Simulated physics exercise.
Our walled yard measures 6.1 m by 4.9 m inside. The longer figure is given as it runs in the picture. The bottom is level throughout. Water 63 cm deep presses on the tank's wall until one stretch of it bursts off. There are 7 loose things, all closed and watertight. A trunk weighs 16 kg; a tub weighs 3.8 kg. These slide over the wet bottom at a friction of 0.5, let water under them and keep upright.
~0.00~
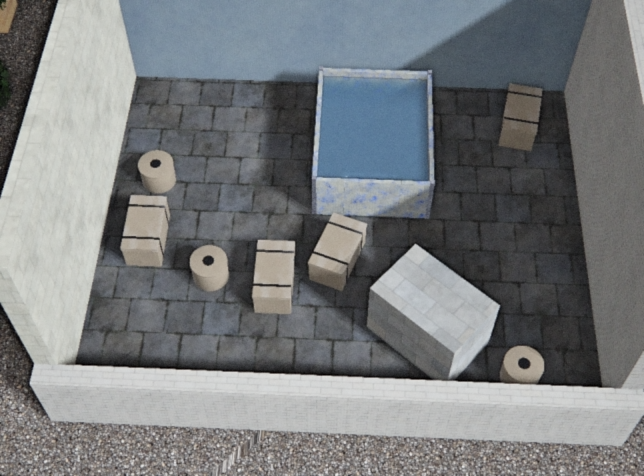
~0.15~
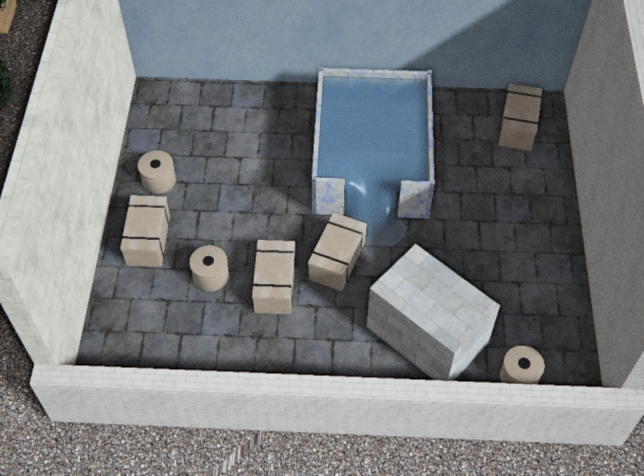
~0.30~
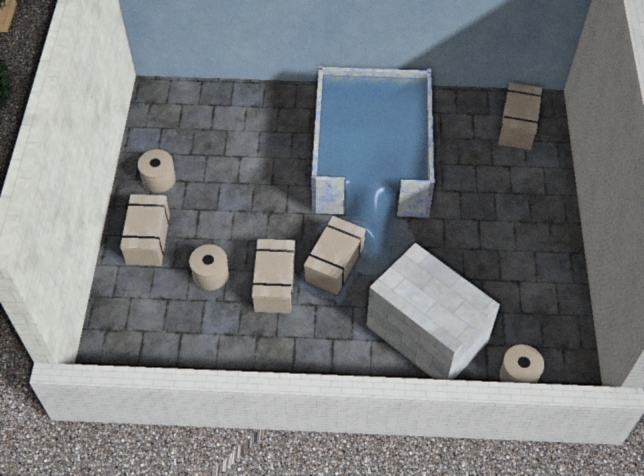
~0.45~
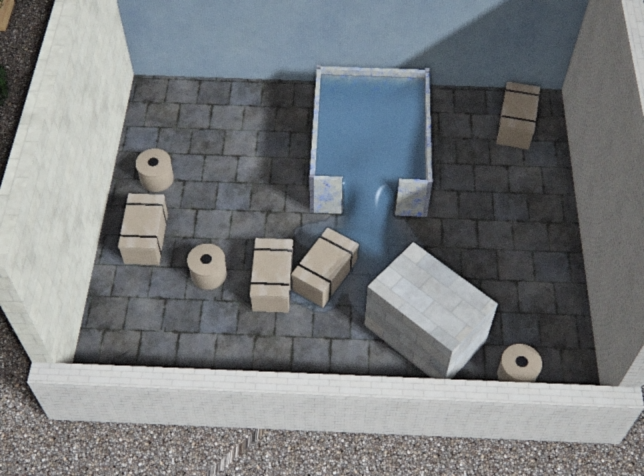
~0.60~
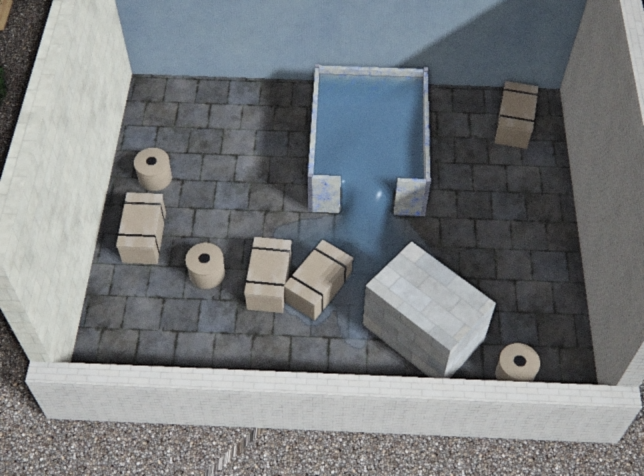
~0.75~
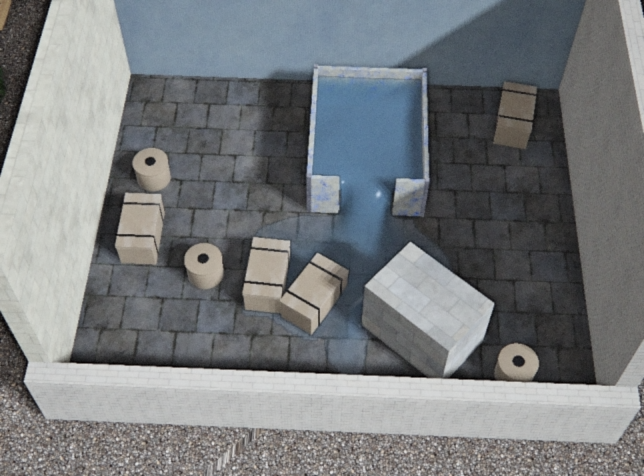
At the start, a walled yard holds a full pool of blue water, with pale strapped boxes, round drums and a large stone block around it. The pool's front wall opens in the middle and water spreads across the paving. The box nearest the gap slides toward the lower left, turning slightly.
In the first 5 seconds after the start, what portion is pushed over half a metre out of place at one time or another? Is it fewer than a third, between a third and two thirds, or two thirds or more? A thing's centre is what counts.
Highest of the three bands.
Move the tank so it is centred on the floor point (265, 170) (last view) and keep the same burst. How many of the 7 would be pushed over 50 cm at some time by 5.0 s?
5.
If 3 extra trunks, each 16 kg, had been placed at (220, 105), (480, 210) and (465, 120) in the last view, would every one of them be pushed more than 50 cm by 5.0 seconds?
In turn: Under, less, under.
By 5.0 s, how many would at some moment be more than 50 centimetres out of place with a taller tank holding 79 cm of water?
The count would be 6.
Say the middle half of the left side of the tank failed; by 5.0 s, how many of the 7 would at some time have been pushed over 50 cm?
Then 3.
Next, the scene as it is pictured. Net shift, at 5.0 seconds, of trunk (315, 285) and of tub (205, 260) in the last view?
200 cm, then 120 cm.
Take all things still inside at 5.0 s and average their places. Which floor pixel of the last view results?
(298, 213).
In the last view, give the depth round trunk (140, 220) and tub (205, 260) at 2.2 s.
1 and 1 cm.
After 1.1 s 1 of 7 are over 50 cm from their spots; 0 afloat.
After 2.2 s 2 of 7 are over 50 cm from their spots; 0 afloat.
After 3.5 s 2 of 7 are over 50 cm from their spots; 1 afloat.
After 5.0 s 6 of 7 are over 50 cm from their spots, and 6 have been at some point; 3 afloat.
